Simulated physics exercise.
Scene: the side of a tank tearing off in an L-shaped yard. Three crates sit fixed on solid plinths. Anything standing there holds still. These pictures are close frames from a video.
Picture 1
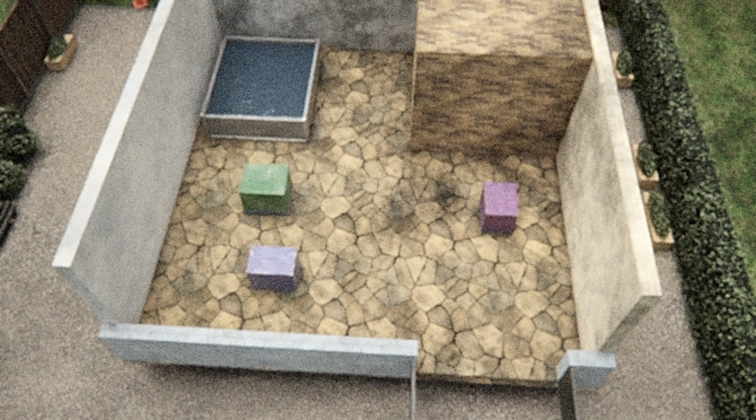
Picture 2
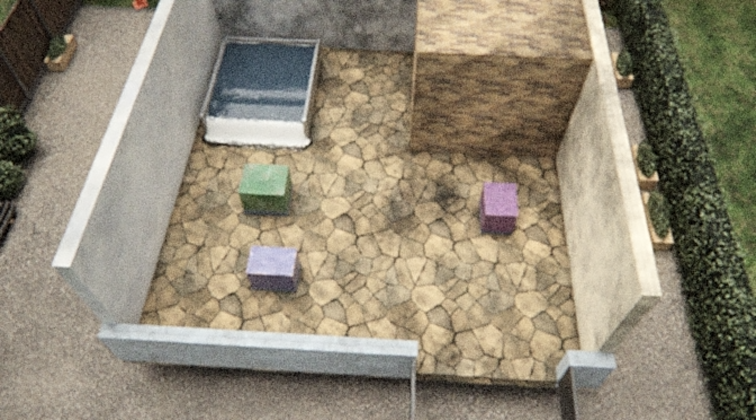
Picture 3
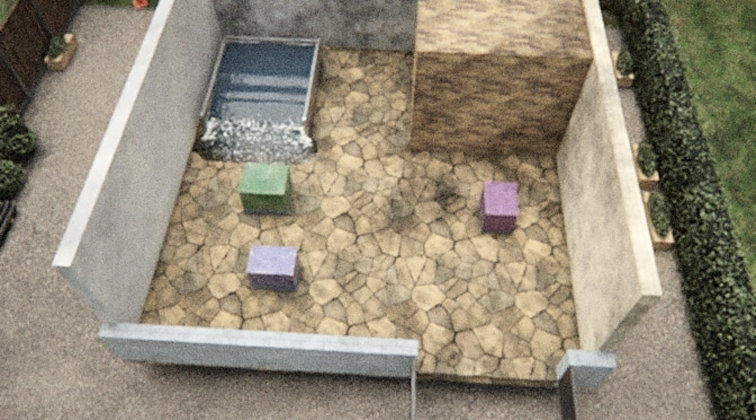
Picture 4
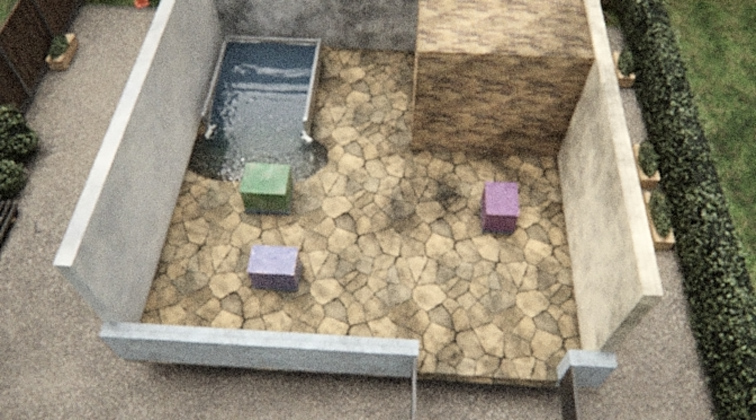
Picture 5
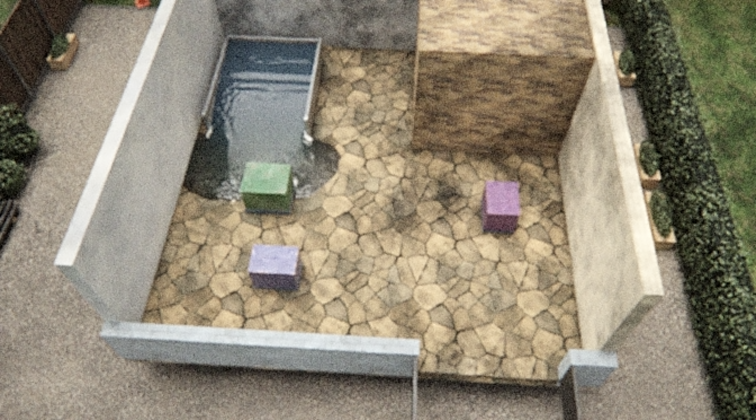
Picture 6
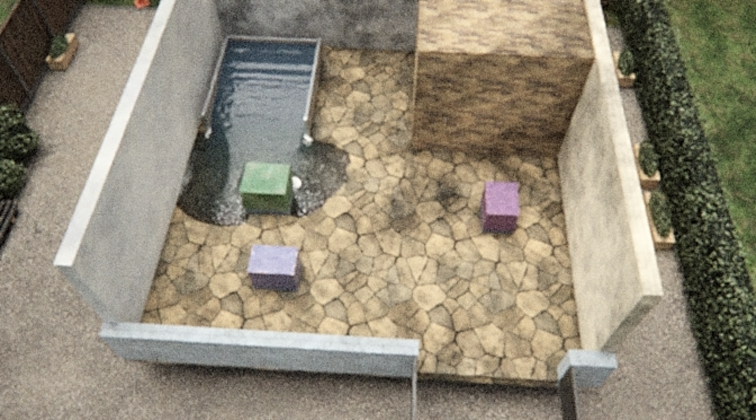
Walled stone-paved yard, water pouring from the open front of a tank at upper left and spreading around a green block.
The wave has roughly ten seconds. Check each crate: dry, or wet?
One by one: The purple crate has too short a plinth; the blue crate has too short a plinth; the green crate has too short a plinth.
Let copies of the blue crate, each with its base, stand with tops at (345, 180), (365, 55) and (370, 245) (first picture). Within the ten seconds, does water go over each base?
Respectively: Is reached, comes through fine and is reached.
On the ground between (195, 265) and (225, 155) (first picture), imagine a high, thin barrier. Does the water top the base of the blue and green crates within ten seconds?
Blue is flooded; green is flooded.
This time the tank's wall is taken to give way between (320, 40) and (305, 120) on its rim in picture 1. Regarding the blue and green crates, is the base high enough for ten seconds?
As I see it, blue is doused and green stays clear.
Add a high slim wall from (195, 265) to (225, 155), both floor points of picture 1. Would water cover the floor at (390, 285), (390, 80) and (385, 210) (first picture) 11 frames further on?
As listed: Awash, dry, flooded.
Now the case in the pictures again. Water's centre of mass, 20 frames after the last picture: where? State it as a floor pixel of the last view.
Centre of the water: Near (272, 200).
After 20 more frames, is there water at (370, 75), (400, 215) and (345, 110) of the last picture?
First spot clear, second spot swamped, third spot clear.
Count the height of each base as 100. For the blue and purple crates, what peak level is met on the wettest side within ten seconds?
The first comes to 230 per cent and the second to 270 per cent.
A moment on, water covers 25 % of the floor; the purple crate not reached, the blue crate water round its plinth, the green crate water round its plinth.
Next, water covers 40 % of the floor; the purple crate not reached, the blue crate water round its plinth, the green crate water round its plinth.
Then, water covers 70 % of the floor; the purple crate water round its plinth, the blue crate water round its plinth, the green crate water round its plinth.
Later, water covers 85 % of the floor; the purple crate water round its plinth, the blue crate water round its plinth, the green crate water round its plinth.
In the end, water covers 90 % of the floor; the purple crate was topped, the blue crate was topped, the green crate was topped.
